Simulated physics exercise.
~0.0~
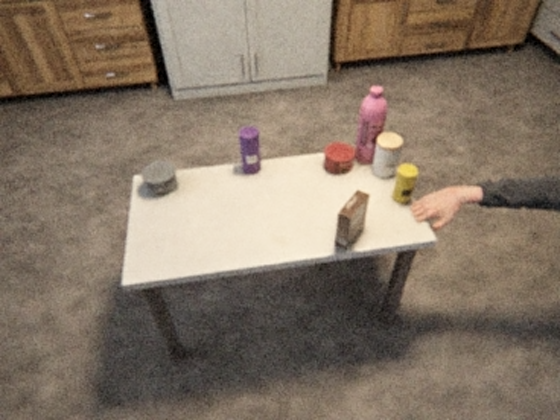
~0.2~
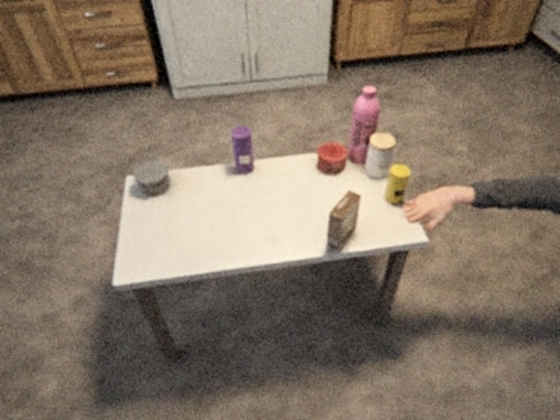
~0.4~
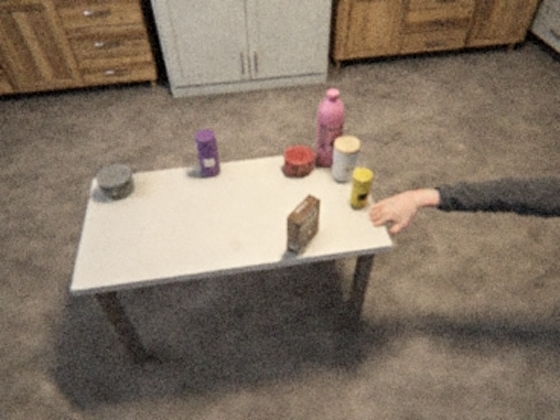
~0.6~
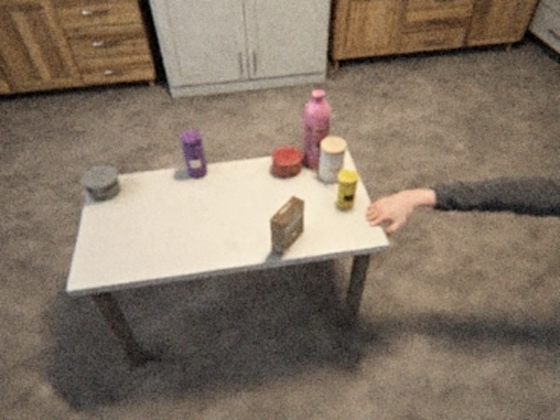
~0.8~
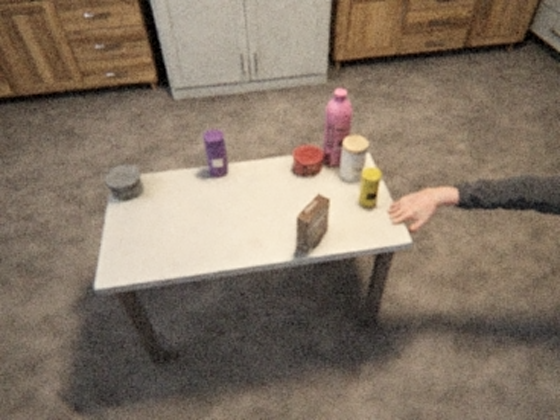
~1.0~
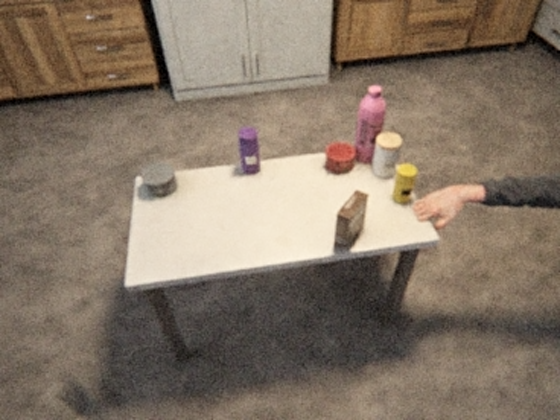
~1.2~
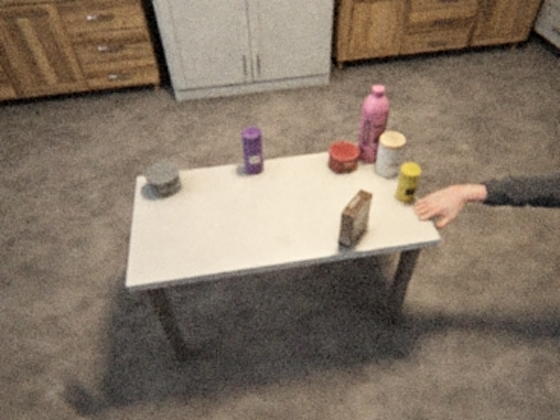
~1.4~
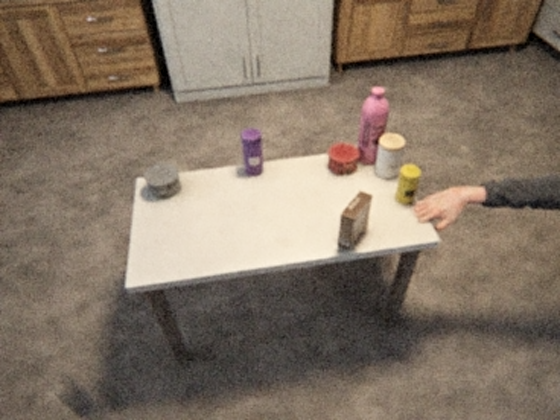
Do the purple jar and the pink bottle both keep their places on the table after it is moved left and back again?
Yes, both the purple jar and the pink bottle end up standing at about the same spots on the table where they started.
The clip opens on a pale side table holding a grey tub, a purple jar, a red tub, a tall pink bottle, a white jar, a yellow jar and a brown packet, with a hand at its right edge. The table slides to the left, slowly at first and then farther, and the hand moves along with it. The things on top ride along without tipping. The table then reverses and moves back to the right, to about where it began. At the end it rests there with everything still standing in much the same arrangement.
